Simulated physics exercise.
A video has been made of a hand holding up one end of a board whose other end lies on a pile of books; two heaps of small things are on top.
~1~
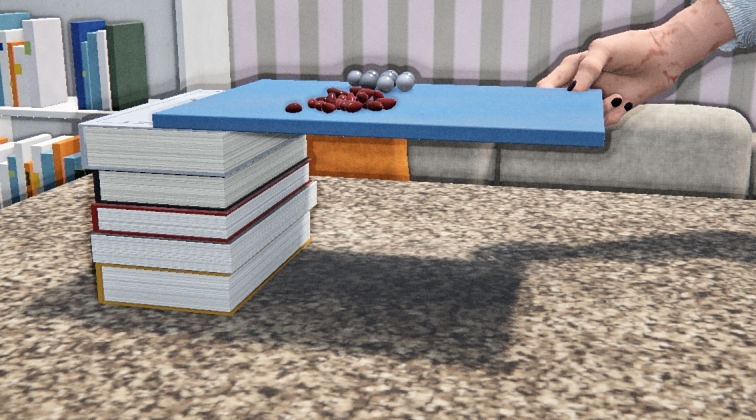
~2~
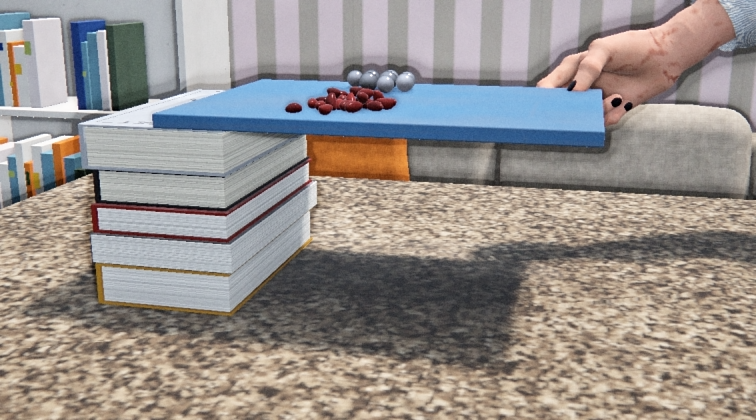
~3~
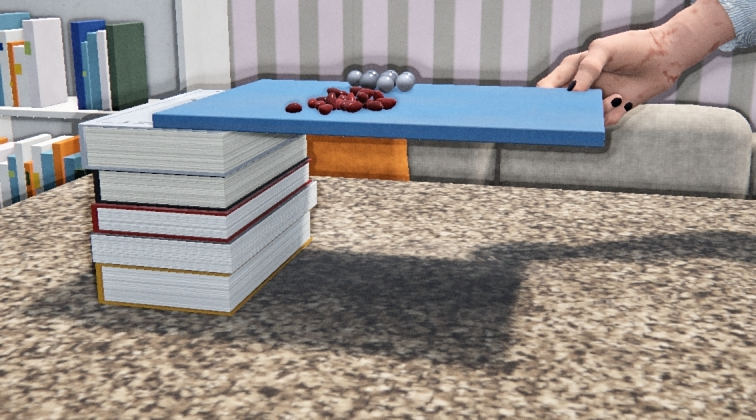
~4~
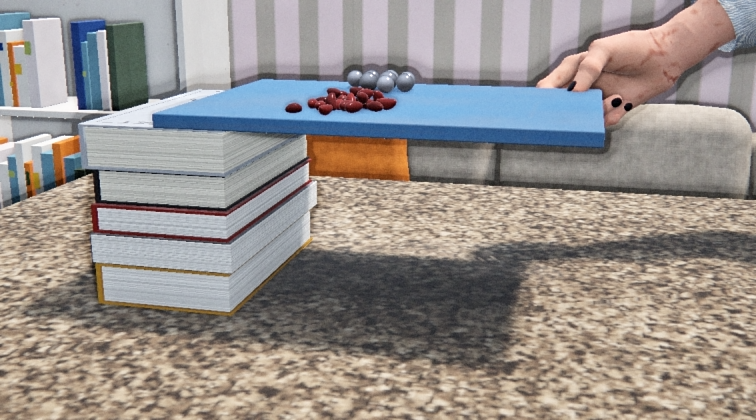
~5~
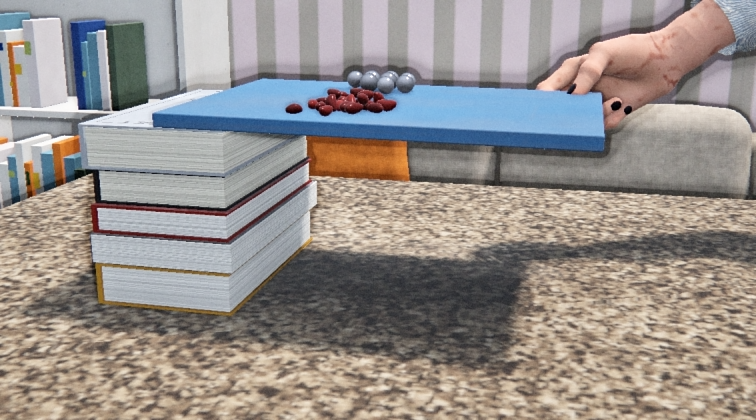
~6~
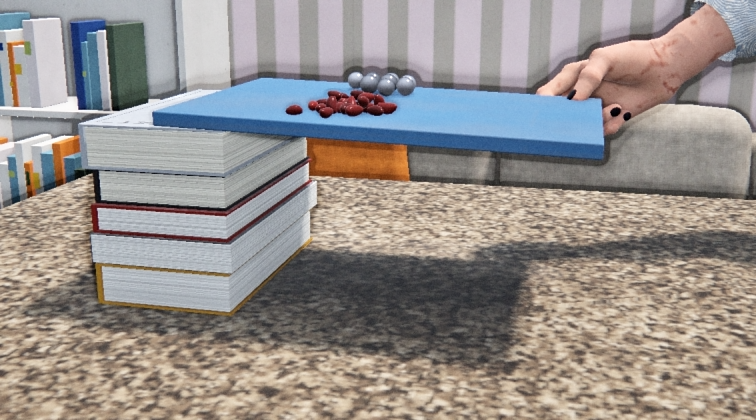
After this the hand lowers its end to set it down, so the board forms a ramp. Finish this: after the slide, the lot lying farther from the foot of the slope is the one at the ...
Back.
Then, 0.31 s later than the last frame, board sloping at 11°; near lot every one still on the board; far lot every one still on the board.
Then, 0.71 s later than the last frame, board sloping at 25°; near lot almost all still on the board; far lot mostly less than half a board's length out.
Then, 1.13 s later than the last frame, board resting at 33°; near lot mostly at the foot of the board; far lot mostly one to two board lengths out.
When it is over, board resting at 33°; near lot mostly less than half a board's length out; far lot mostly more than two board lengths out, the larger part gone off the counter; the far lot has gone farther.
